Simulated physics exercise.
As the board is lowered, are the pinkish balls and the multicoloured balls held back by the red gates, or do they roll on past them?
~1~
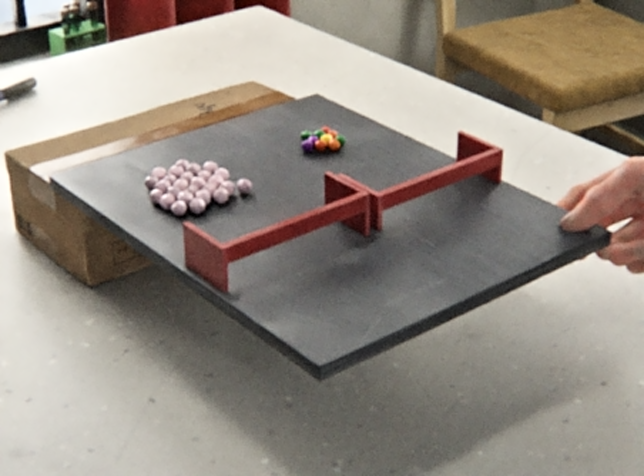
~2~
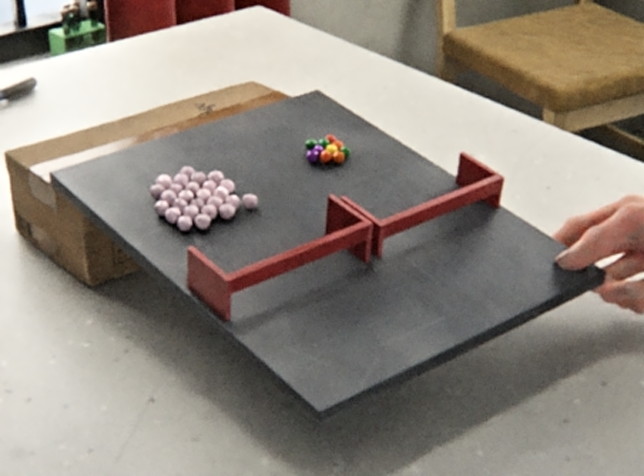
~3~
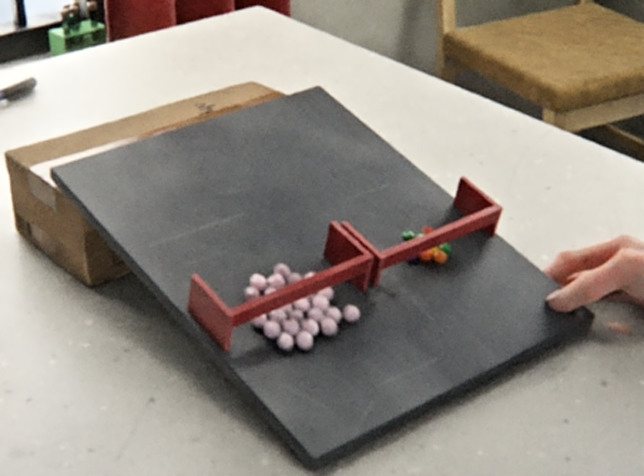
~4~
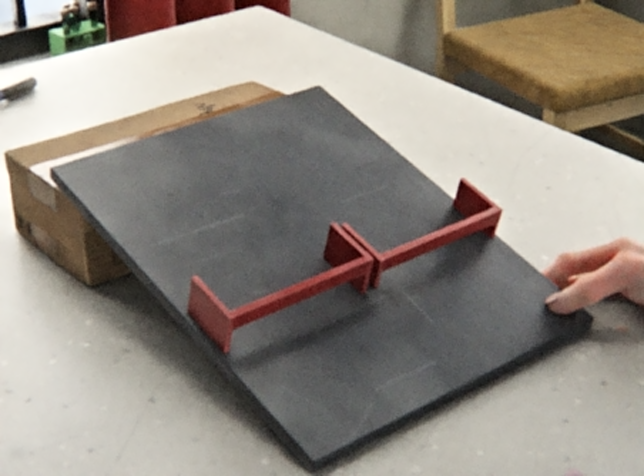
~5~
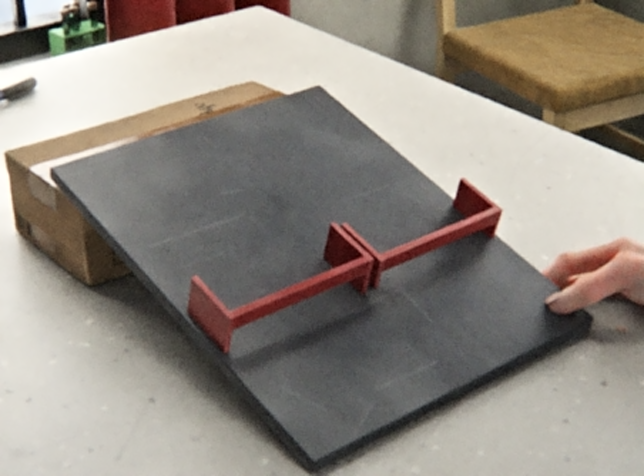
Both groups roll on past their gates, the pinkish balls at the left one and the multicoloured balls at the right one, leaving none on the board.
